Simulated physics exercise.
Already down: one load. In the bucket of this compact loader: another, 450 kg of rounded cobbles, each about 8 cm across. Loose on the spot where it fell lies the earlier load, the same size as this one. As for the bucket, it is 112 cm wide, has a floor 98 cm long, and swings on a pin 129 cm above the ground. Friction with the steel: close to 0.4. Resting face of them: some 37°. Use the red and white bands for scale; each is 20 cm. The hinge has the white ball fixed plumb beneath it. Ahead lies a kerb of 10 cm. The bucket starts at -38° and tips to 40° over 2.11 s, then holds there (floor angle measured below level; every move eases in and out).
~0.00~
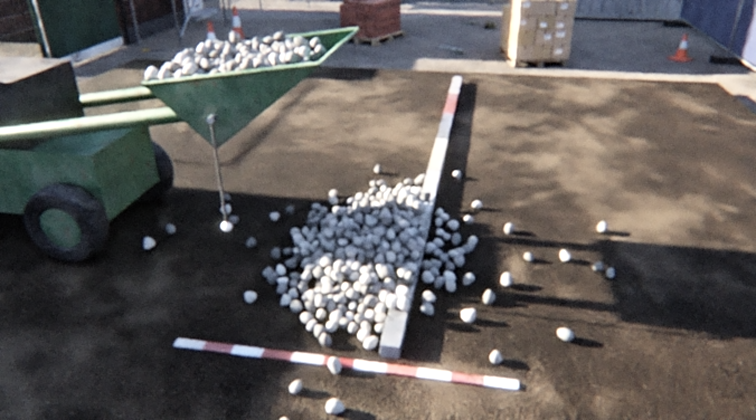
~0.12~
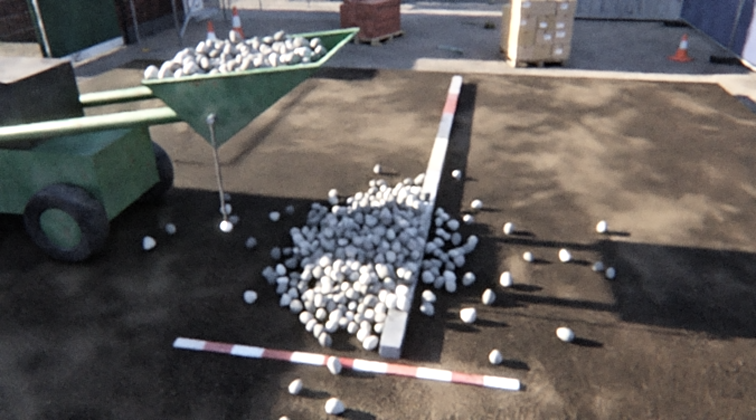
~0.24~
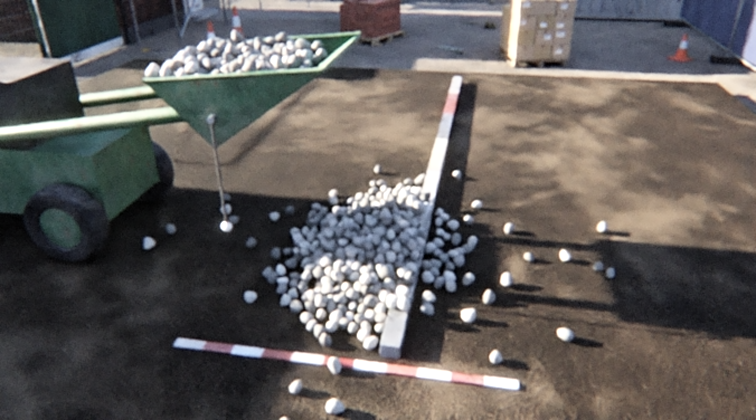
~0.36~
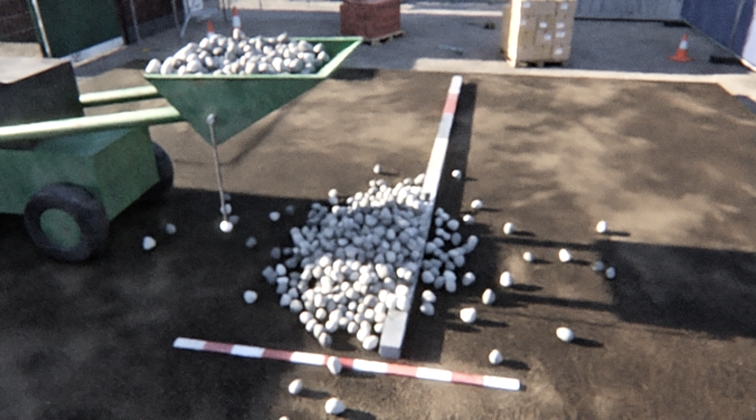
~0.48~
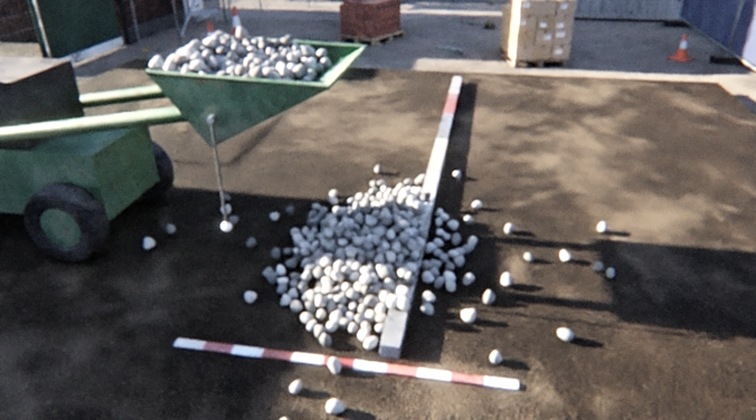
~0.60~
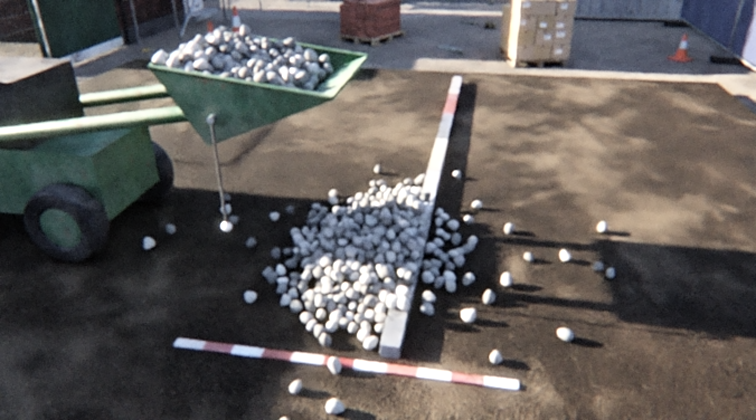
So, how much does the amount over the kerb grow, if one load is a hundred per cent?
It grows by around 24 per cent.
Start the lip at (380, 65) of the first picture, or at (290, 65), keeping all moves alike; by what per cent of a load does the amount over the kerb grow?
75 % and 5 %.
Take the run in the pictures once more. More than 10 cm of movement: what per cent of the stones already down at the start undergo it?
I'd say roughly 15 per cent of them.
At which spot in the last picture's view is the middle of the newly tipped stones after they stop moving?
Centre at roughly (373, 232).
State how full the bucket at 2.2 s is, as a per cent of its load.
Near 20 per cent of the load is held.
After 1.6 s the floor is at 28°; in per cent of one load, 98 in the bucket, 96 on this side of the kerb, 7 over the kerb; the foremost stones are at (561, 263).
After 2.2 s the floor is at 40°; in per cent of one load, 22 in the bucket, 169 on this side of the kerb, 10 over the kerb; the foremost stones are at (561, 263).
After 2.6 s the floor is at 40°; in per cent of one load, 0 in the bucket, 178 on this side of the kerb, 23 over the kerb; the foremost stones are at (564, 261).
After 5.2 s the floor is at 40°; in per cent of one load, 0 in the bucket, 170 on this side of the kerb, 31 over the kerb; the foremost stones are at (581, 268). Net gain over the kerb, 24.
